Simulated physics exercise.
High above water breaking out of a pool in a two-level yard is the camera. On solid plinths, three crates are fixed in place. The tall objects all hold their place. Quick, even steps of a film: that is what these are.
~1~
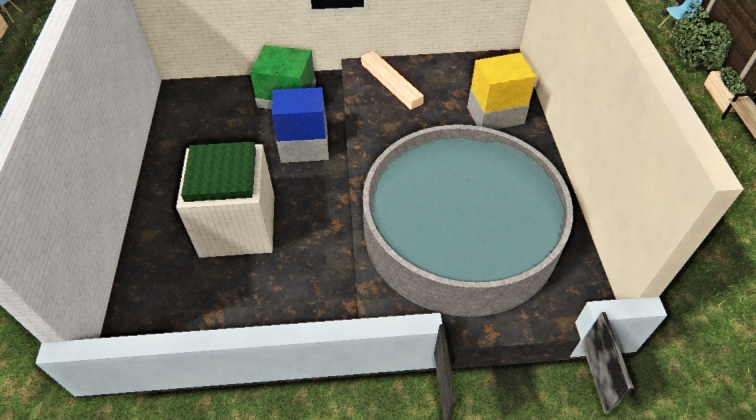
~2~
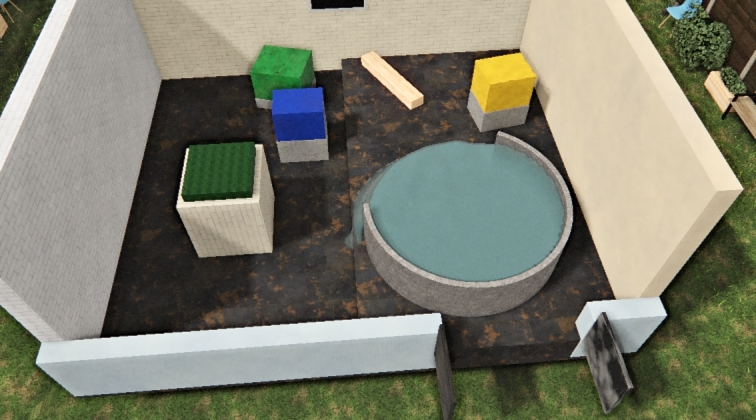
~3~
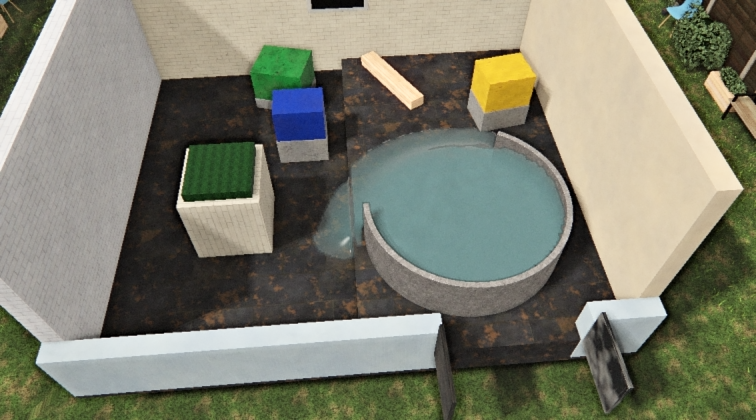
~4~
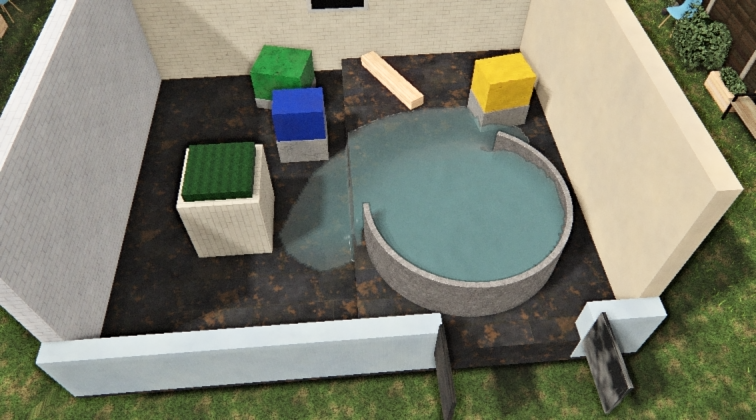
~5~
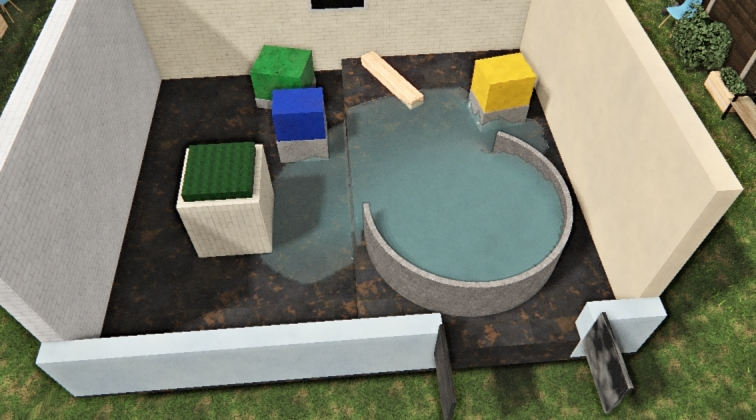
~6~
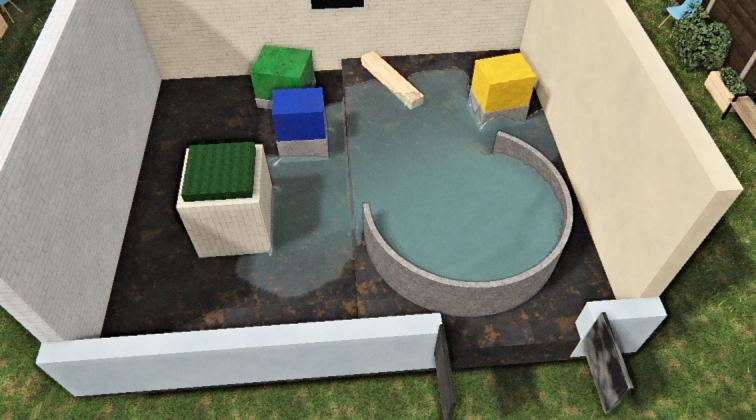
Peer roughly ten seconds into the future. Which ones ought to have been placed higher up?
In the end: The green crate gets soaked; the blue crate stays dry; the yellow crate stays dry.
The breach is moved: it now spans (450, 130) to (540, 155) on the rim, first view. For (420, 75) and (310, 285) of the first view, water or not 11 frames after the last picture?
I'd expect the first point to be reached and the second point to stay dry.
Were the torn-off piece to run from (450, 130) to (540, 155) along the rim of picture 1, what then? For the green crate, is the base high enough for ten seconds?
Looking at the green crate, it is hit.
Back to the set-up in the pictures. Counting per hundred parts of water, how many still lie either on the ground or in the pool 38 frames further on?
My reading is around 100 percent.
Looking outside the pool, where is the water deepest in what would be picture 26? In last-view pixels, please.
I would choose the pixel (314, 83).
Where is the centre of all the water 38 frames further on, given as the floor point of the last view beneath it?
About (302, 175).
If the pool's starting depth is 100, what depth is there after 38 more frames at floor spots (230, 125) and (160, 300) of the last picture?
First near 30, then near 10 per cent.
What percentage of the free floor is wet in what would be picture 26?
That comes to about 85 per cent.
A moment on, water covers 50 % of the floor; the green crate water round its plinth, the blue crate water round its plinth, the yellow crate water round its plinth.
Next, water covers 75 % of the floor; the green crate water round its plinth, the blue crate water round its plinth, the yellow crate water round its plinth.
Then, water covers 85 % of the floor; the green crate water round its plinth, the blue crate water round its plinth, the yellow crate water round its plinth.
Later, water covers 95 % of the floor; the green crate water round its plinth, the blue crate water round its plinth, the yellow crate water round its plinth.
In the end, water covers 95 % of the floor; the green crate was topped, the blue crate stayed above the water, the yellow crate stayed above the water.
